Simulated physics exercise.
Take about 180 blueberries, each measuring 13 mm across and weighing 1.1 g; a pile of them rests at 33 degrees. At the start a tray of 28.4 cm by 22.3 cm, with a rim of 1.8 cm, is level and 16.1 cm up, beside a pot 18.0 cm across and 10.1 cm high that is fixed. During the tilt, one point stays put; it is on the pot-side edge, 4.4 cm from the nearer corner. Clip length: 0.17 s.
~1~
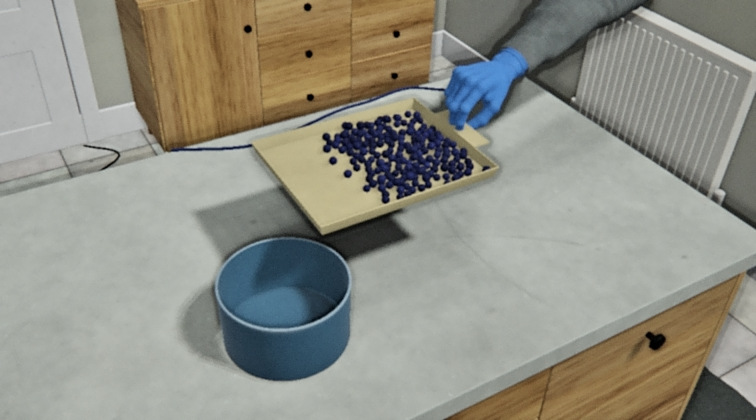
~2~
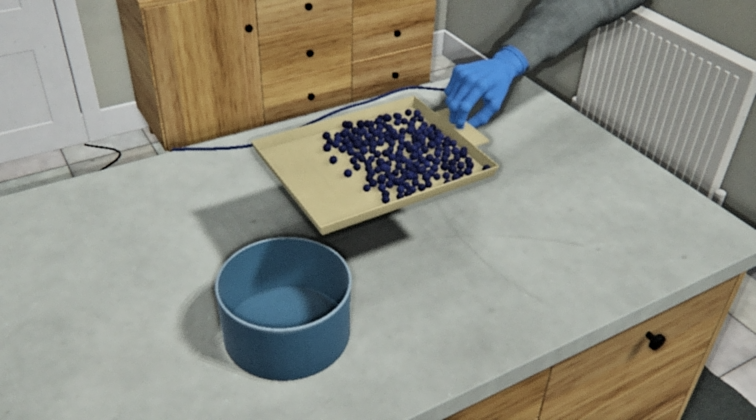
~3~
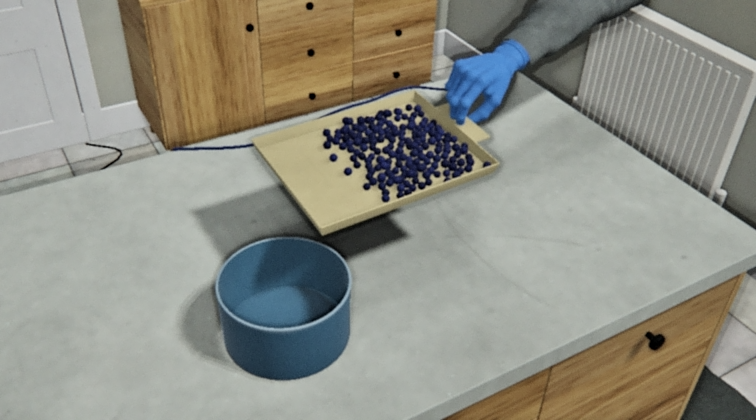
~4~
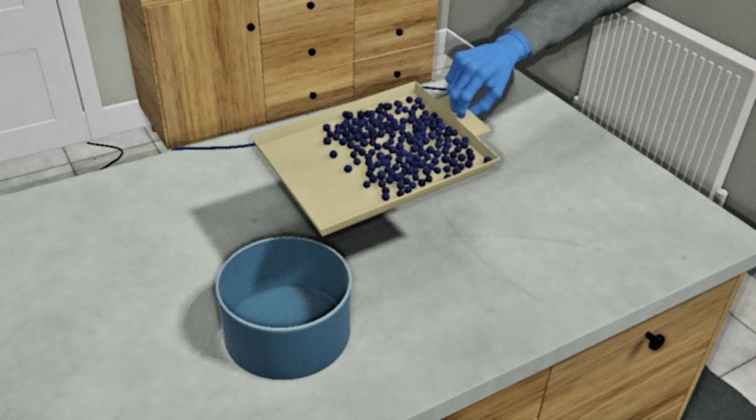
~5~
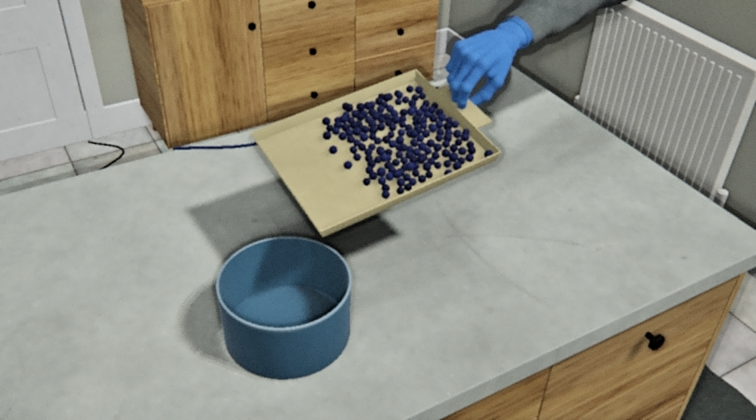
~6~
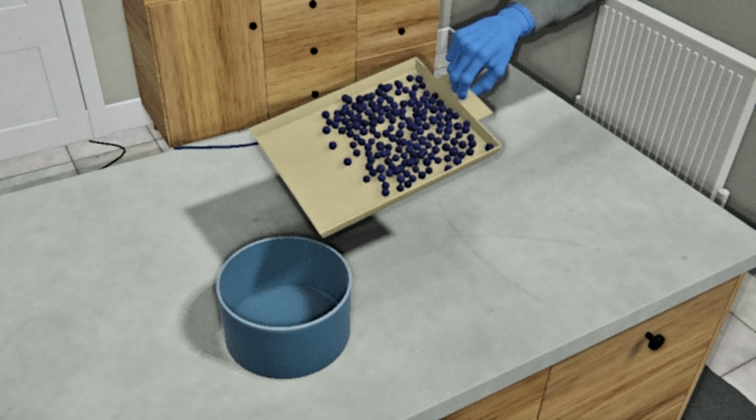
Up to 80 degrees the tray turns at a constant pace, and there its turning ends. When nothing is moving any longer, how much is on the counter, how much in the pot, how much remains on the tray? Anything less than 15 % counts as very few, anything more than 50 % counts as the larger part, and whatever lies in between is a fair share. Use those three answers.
Counter: Very few. Pot: The larger part. Left on the tray: Very few.
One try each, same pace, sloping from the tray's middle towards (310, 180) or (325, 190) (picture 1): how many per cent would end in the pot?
25 and 70 %.
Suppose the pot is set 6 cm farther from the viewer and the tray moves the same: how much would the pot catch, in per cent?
Estimated share: Around 45 in a hundred.
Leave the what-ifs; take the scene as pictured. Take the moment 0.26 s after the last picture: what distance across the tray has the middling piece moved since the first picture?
About 4 cm.
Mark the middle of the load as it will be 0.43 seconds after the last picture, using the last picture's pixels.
Estimated centre of load: Around (339, 188).
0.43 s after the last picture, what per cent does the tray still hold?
Roughly 95 per cent.
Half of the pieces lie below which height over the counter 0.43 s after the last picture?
Median height: Approx. 22 cm.
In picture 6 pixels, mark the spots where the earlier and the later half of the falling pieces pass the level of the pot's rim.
First near (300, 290), then at (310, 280).
Then, 0.26 s after the last picture, tilt 47 degrees; the tray holds 100 %, the pot 0 %.
Then, 0.43 s after the last picture, tilt 69 degrees; the tray holds 95 %, the pot 0 %.
Then, 0.73 s after the last picture, tilt 80 degrees; the tray holds 10 %, the pot 85 %.
In the end, counter 5 %, pot 90 %, tray 5 %.
